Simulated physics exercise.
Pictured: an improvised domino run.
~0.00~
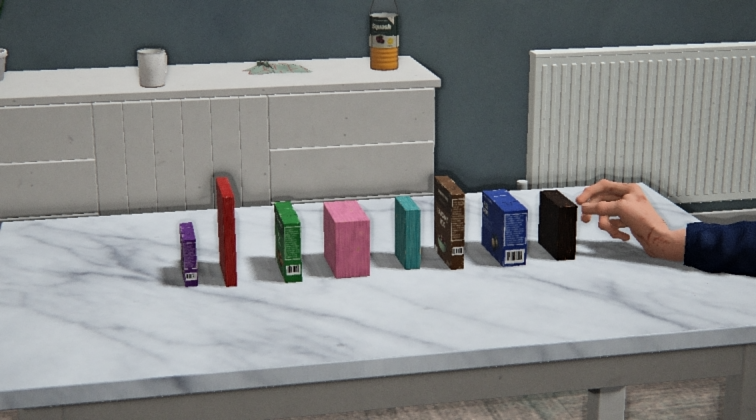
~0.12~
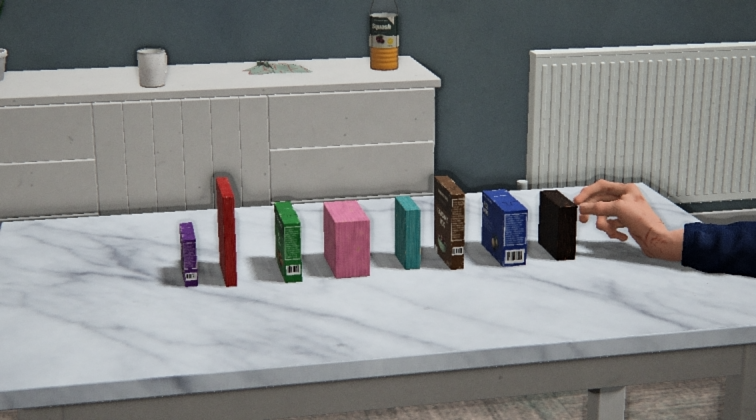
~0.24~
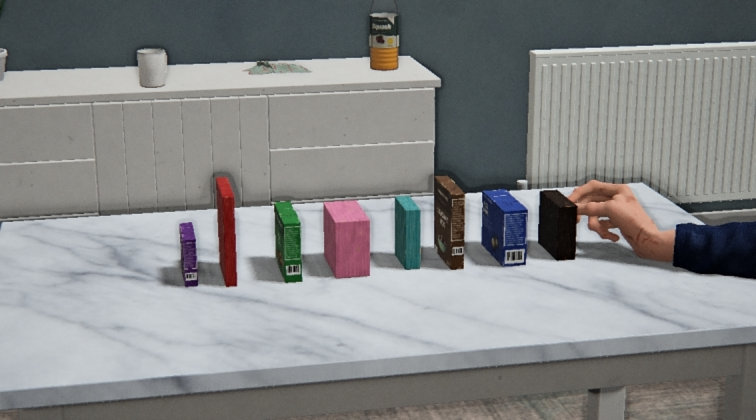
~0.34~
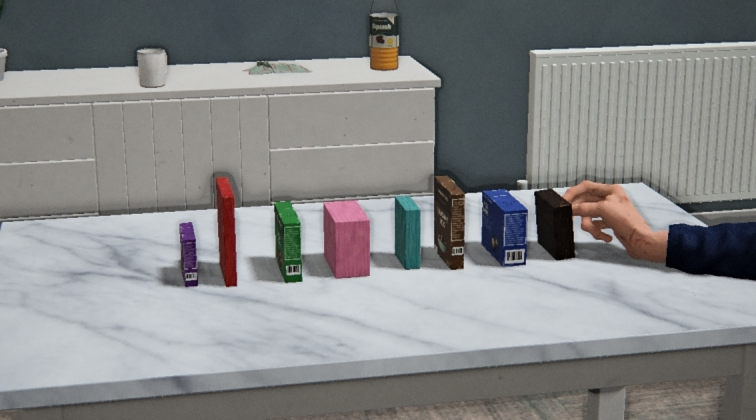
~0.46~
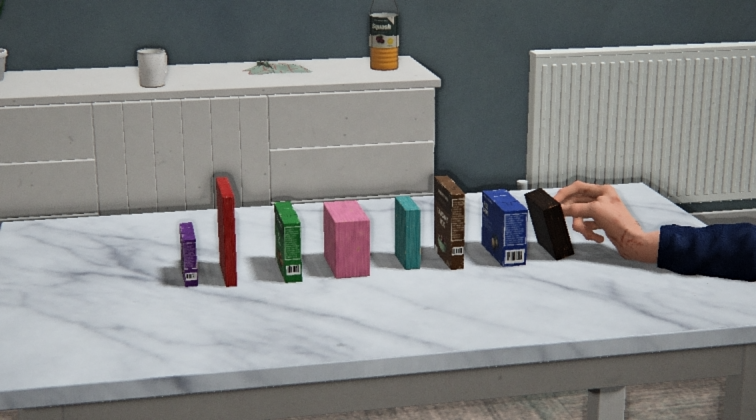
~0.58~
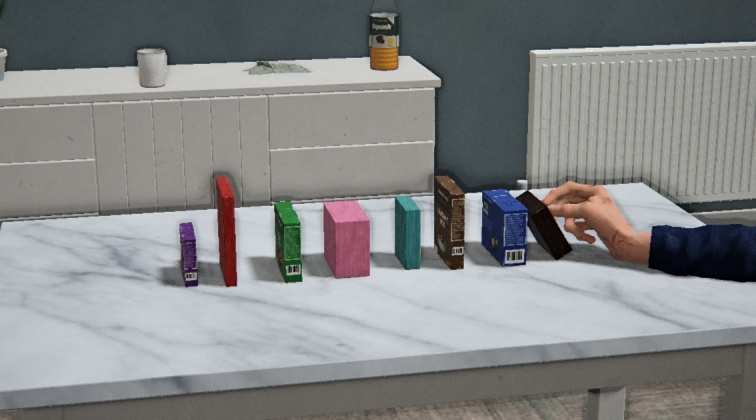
The clip opens on a row of colourful upright boxes and blocks standing on a marble-topped table, with a hand at the right end. The hand moves left to the black block and pushes it, and the block tilts leftward, leaning steeply toward the blue packet while the others stay upright.
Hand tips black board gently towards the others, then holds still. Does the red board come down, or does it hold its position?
It holds its position.
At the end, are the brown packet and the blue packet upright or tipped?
The brown packet goes down; the blue packet goes down.
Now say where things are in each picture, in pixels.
The first frame shows red board (227, 231); blue packet (504, 227).
The second frame shows turquoise block (407, 232); pink block (346, 239).
The third frame shows brown packet (449, 222); blue packet (504, 227).
The fourth frame shows black board 6° over; green packet (288, 241); turquoise block (407, 232).
The fifth frame shows black board 17° over; pink block (346, 239); brown packet (449, 222).
The sixth frame shows black board 31° over; red board (227, 231); blue packet (504, 227).
By 0.78 s, black board 55° over; blue packet tilted by 27°.
By 1.08 s, black board 64° over; blue packet tilted by 59°; brown packet tilted by 25°.
By 1.28 s, black board 65° over; blue packet tilted by 70°; brown packet tilted by 51°; turquoise block tilted by 38°.
By 1.78 s, black board 65° over; blue packet tilted by 71°; brown packet tilted by 57°; turquoise block tilted by 47°.
When it is over (3.2 s), lying over on the table, blue packet, turquoise block and brown packet; left askew, pink block; the other 2 as before. End places, in pixels of the last picture, red board near (227, 231).
